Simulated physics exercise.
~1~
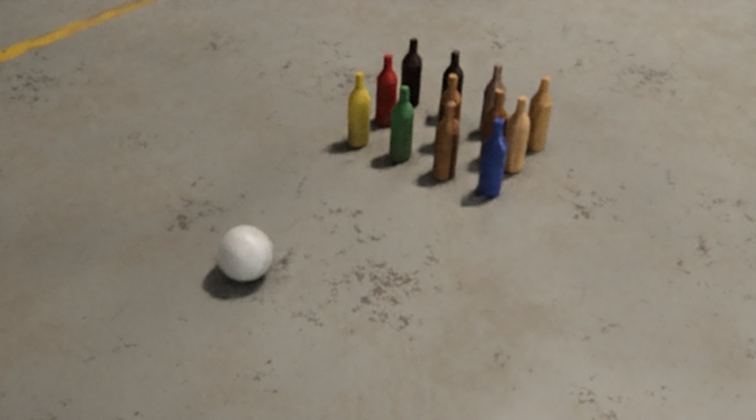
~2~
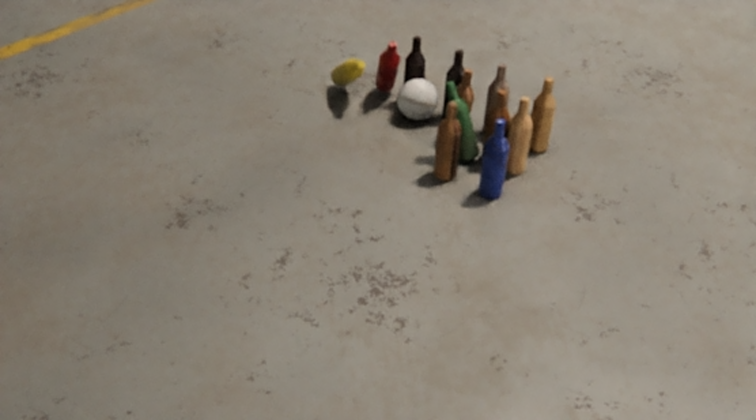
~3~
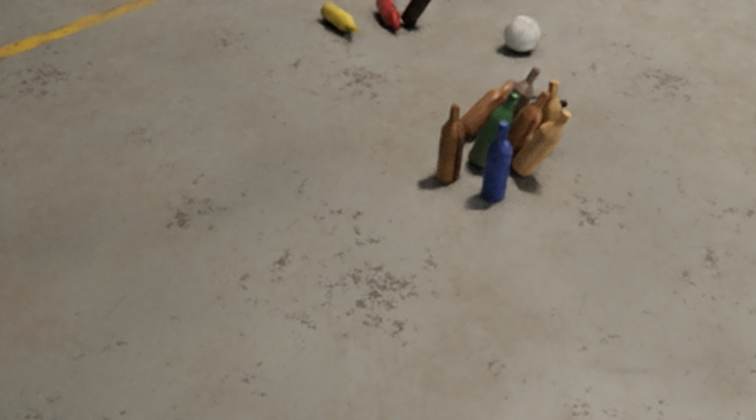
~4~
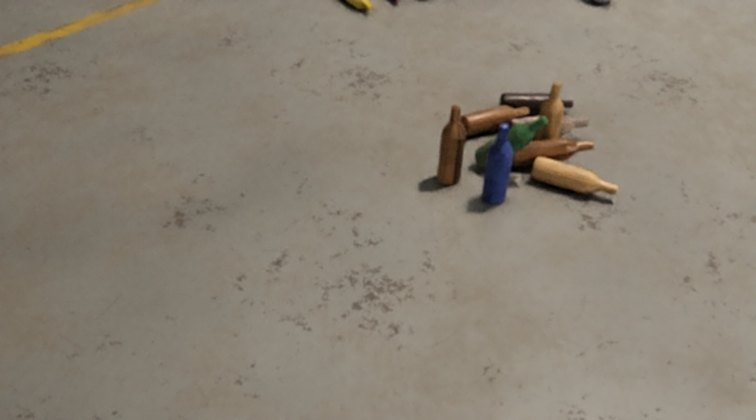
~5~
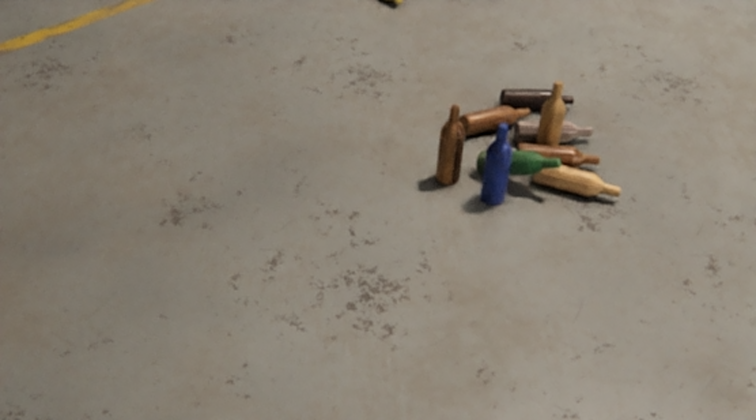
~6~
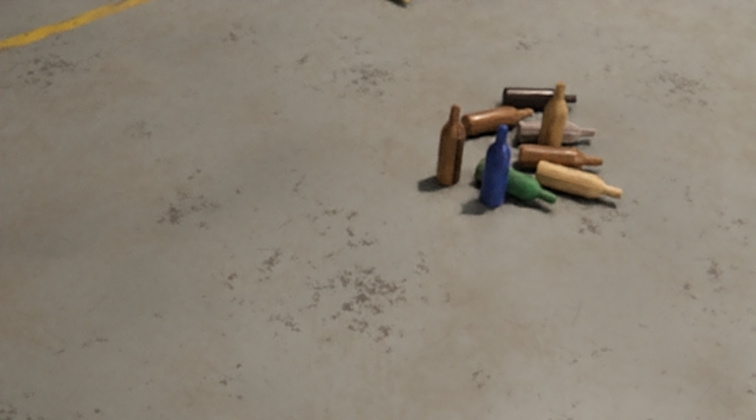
A white ball rolls across a stained grey concrete floor, seen from above at an angle, towards a cluster of bottle-shaped wooden skittles in yellow, red, green, blue, black, brown and tan. A yellow line crosses the upper left corner. The ball strikes the left side of the group, tipping the yellow skittle and driving the green one right into its neighbours. It rolls on towards the top right as the yellow, red and a dark skittle slide away at the top. Several others topple into a heap, and the green one settles lying beside the blue. Blue, brown and tan skittles remain standing.
